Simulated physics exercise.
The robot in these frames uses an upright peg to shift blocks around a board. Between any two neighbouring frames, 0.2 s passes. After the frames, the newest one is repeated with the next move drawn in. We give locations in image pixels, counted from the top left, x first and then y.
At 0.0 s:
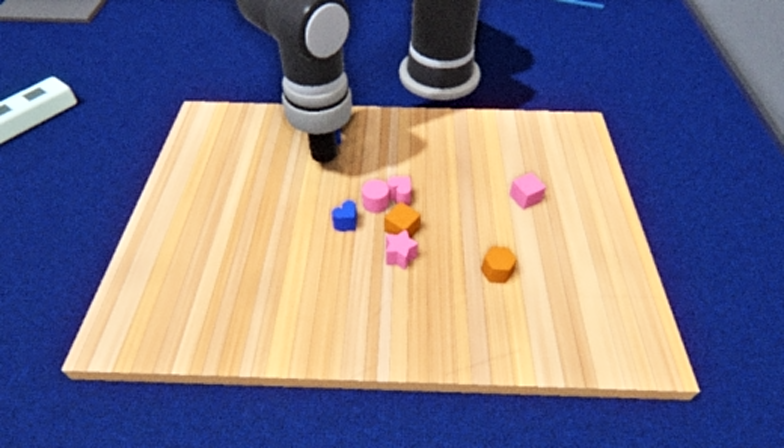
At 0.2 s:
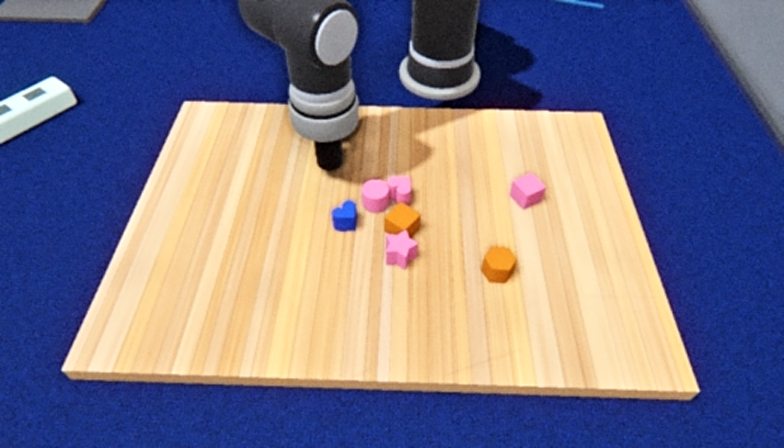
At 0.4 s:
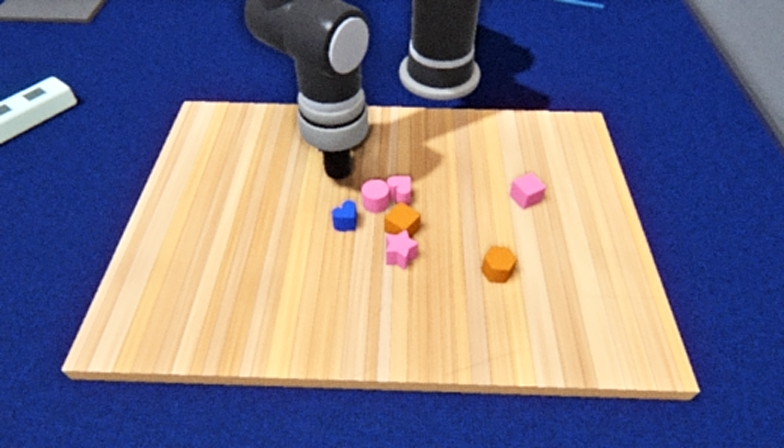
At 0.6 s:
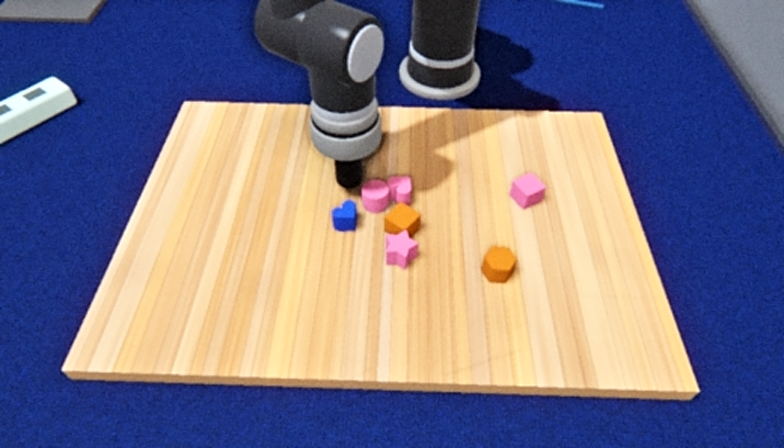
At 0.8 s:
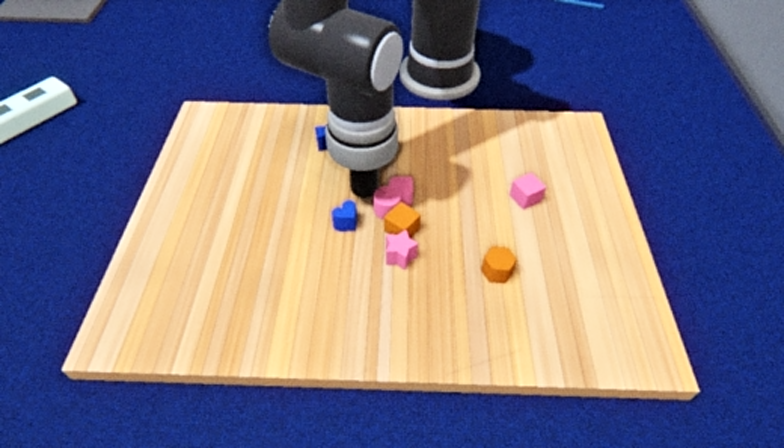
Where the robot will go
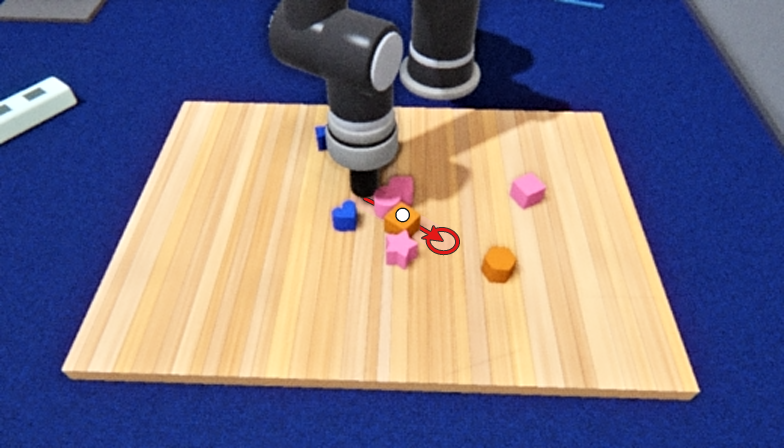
A black robot arm slid its peg down and to the right across the wooden board, then nudged the pink round block slightly right against the pink heart, while the other visible blocks stayed still.
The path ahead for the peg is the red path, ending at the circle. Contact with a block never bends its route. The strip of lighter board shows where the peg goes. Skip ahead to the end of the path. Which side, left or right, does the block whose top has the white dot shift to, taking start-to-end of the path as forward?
Out to the right.
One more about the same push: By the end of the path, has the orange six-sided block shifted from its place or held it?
It keeps its position.
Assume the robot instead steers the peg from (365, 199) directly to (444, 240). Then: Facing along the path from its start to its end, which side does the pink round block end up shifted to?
It moves over to the left.
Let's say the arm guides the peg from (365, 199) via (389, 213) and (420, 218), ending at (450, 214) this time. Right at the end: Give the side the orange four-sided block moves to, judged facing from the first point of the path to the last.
Moves right.
Drawn move, straight from (365, 199) to (443, 241); the dot is on the orange four-sided block.
What follows on the original path. One third of the way, peg (391, 202); pink round block (419, 202); orange four-sided block (423, 225), turned 75° clockwise; pink heart-shaped block (411, 183), turned 45° anticlockwise.
Two thirds of the way, peg (418, 216); pink round block (446, 208); orange four-sided block (431, 233), turned 100° clockwise; pink heart-shaped block (412, 183), turned 55° anticlockwise.
At the end, peg (444, 231); blue heart-shaped block still; pink round block (465, 212); orange four-sided block (444, 250), turned 155° clockwise; pink heart-shaped block (412, 183), turned 55° anticlockwise; orange six-sided block still.
